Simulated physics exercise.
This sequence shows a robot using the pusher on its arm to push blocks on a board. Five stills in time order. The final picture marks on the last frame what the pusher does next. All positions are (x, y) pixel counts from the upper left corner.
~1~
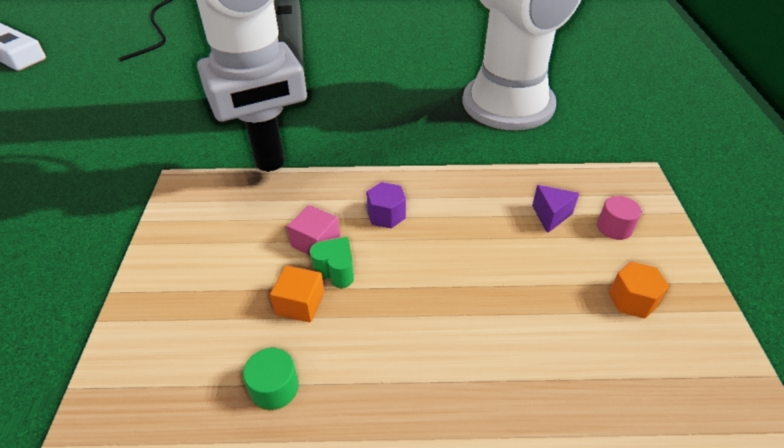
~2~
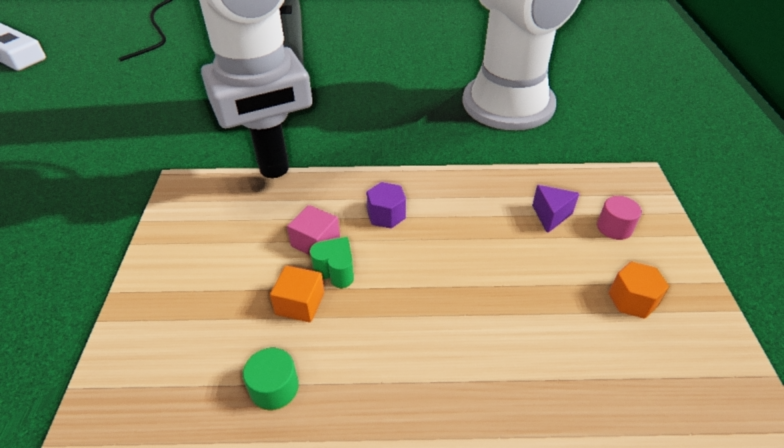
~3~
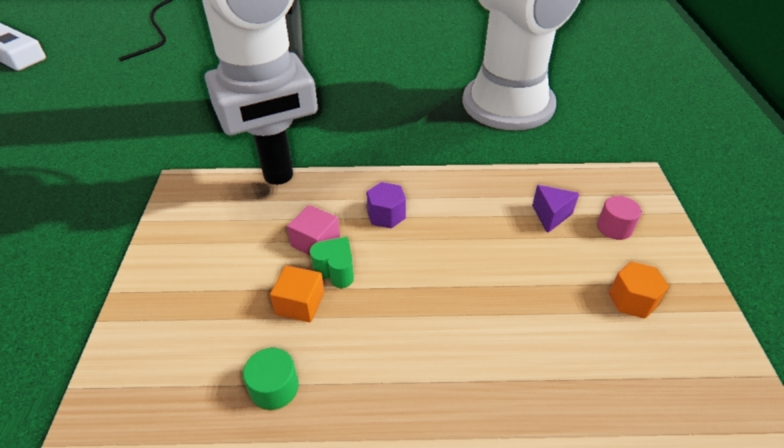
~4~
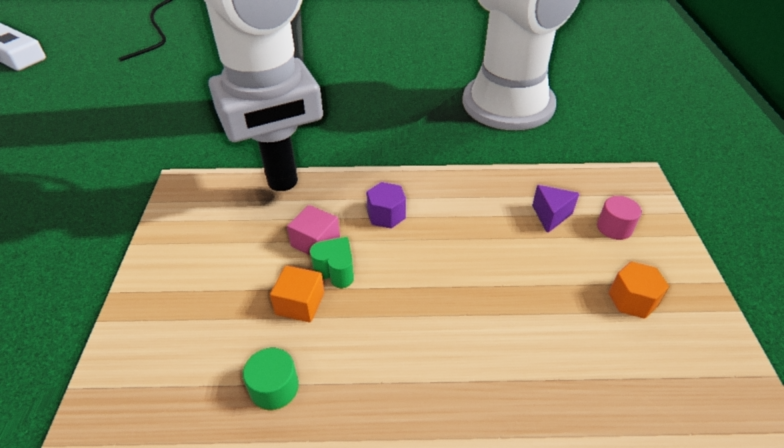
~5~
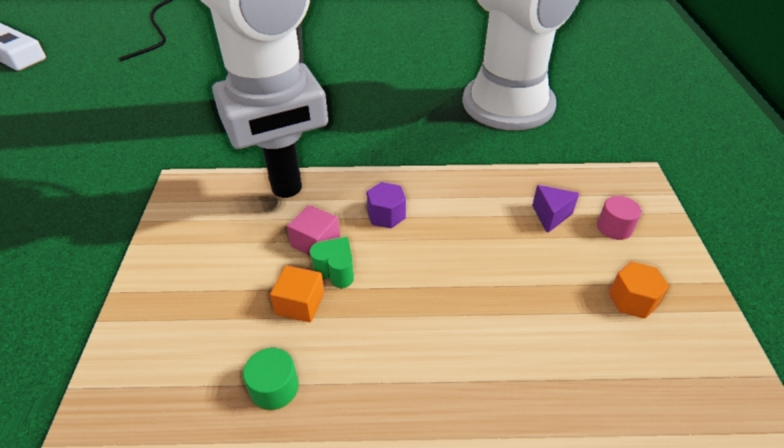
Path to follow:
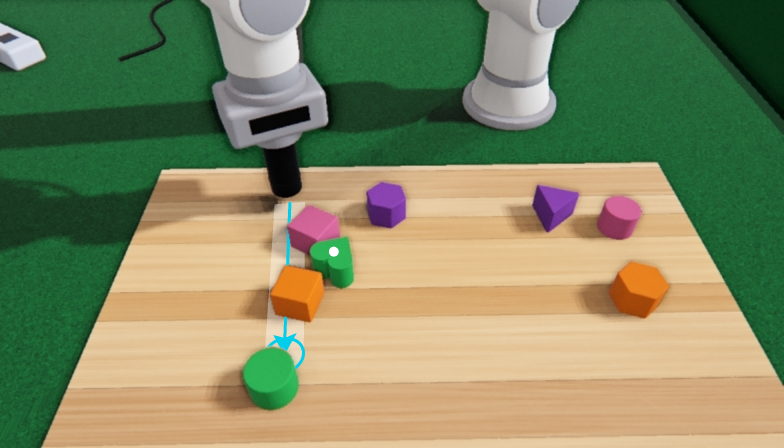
A robot arm moves its black pusher slightly toward the pink block on the board.
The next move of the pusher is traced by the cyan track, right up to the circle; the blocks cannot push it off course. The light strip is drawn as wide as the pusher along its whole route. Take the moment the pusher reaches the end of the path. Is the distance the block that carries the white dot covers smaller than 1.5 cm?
I expect so.
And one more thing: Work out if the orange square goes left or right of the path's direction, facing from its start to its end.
Sideways, to the left.
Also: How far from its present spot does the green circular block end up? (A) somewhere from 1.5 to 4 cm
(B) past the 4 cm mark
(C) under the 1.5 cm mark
C.
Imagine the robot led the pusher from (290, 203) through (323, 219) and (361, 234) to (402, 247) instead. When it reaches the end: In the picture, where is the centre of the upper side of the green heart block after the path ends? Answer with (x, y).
At roughly (331, 267).
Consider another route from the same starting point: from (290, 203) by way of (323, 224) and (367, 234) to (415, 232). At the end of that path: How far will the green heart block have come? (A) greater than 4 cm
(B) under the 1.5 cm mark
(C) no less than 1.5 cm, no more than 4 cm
C: No less than 1.5 cm, no more than 4 cm.
The line goes in a line from (290, 203) to (284, 355); the dot is on the green heart block.
The first path, step by step. One third of the way, pusher (285, 232); pink square (319, 230), turned 30° anticlockwise; green heart block (341, 257).
Two thirds of the way, pusher (283, 282); orange square (305, 304), turned 25° anticlockwise; pink square (320, 231), turned 35° anticlockwise; green heart block (341, 257).
At the end, pusher (280, 341); green circular block (267, 376); orange square (321, 336), turned 105° anticlockwise; pink square (320, 231), turned 35° anticlockwise; green heart block (341, 257).
